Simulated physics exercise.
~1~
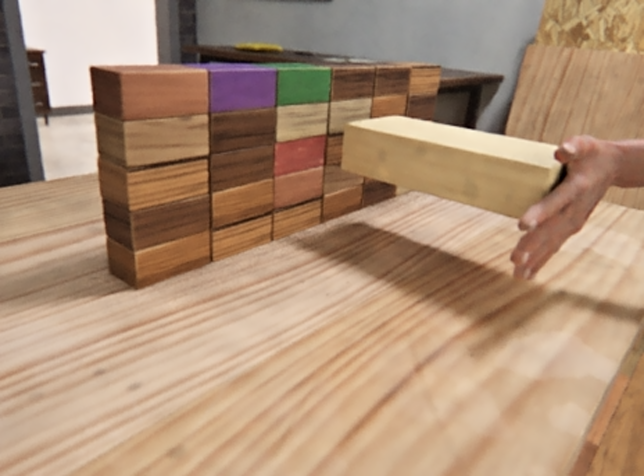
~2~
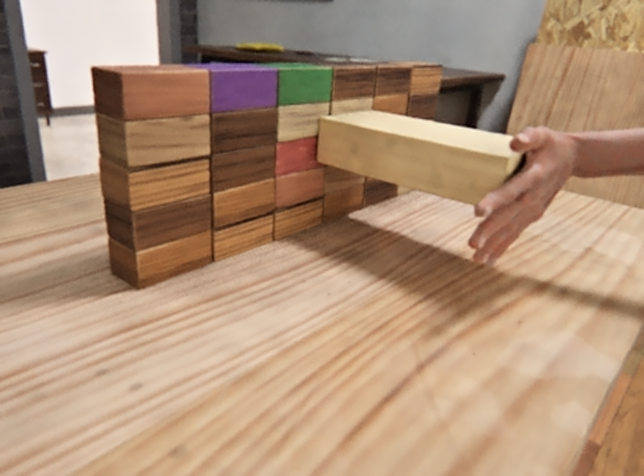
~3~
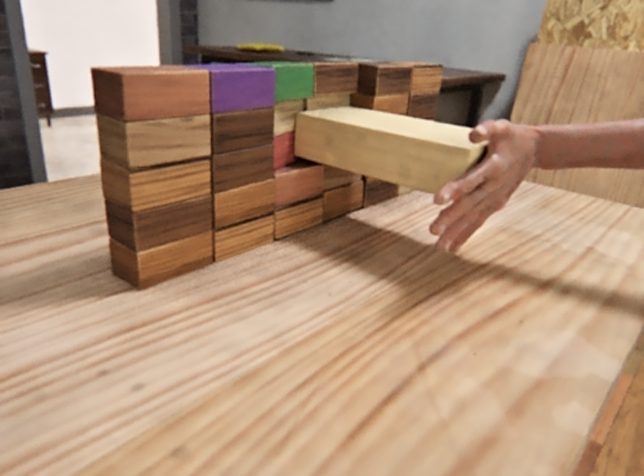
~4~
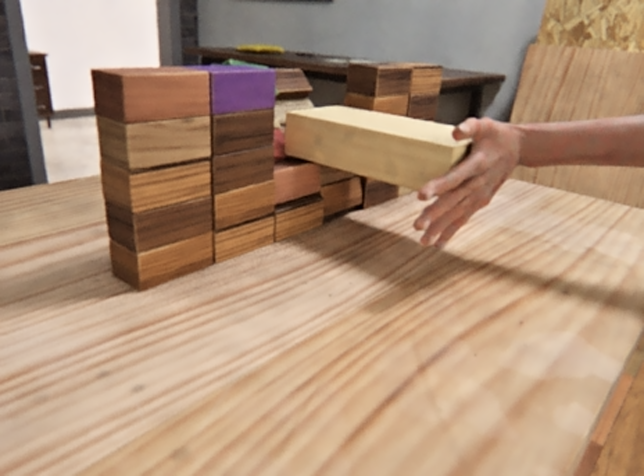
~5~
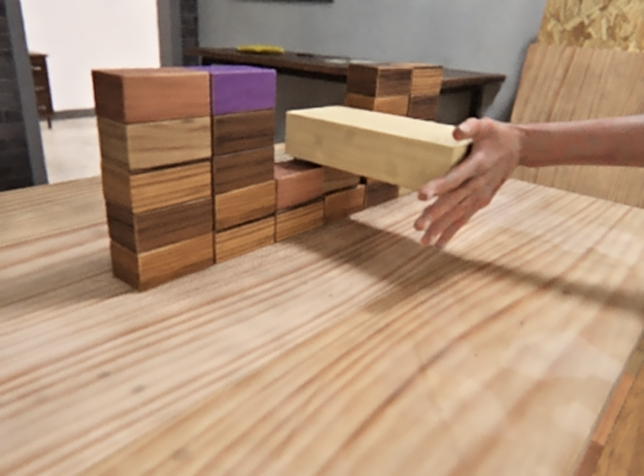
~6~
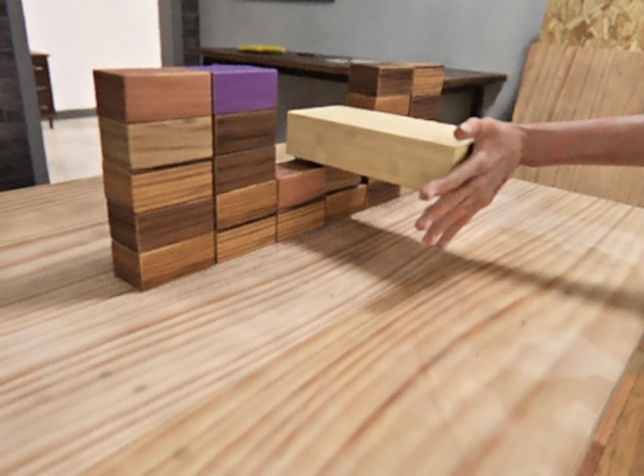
The video shows a hand pushing a long pale wooden block leftward into a wall of stacked wooden blocks on a table. The green block, the red block and several neighbours shift, tilt and fall out of sight behind, leaving a gap beside the unmoved purple block.
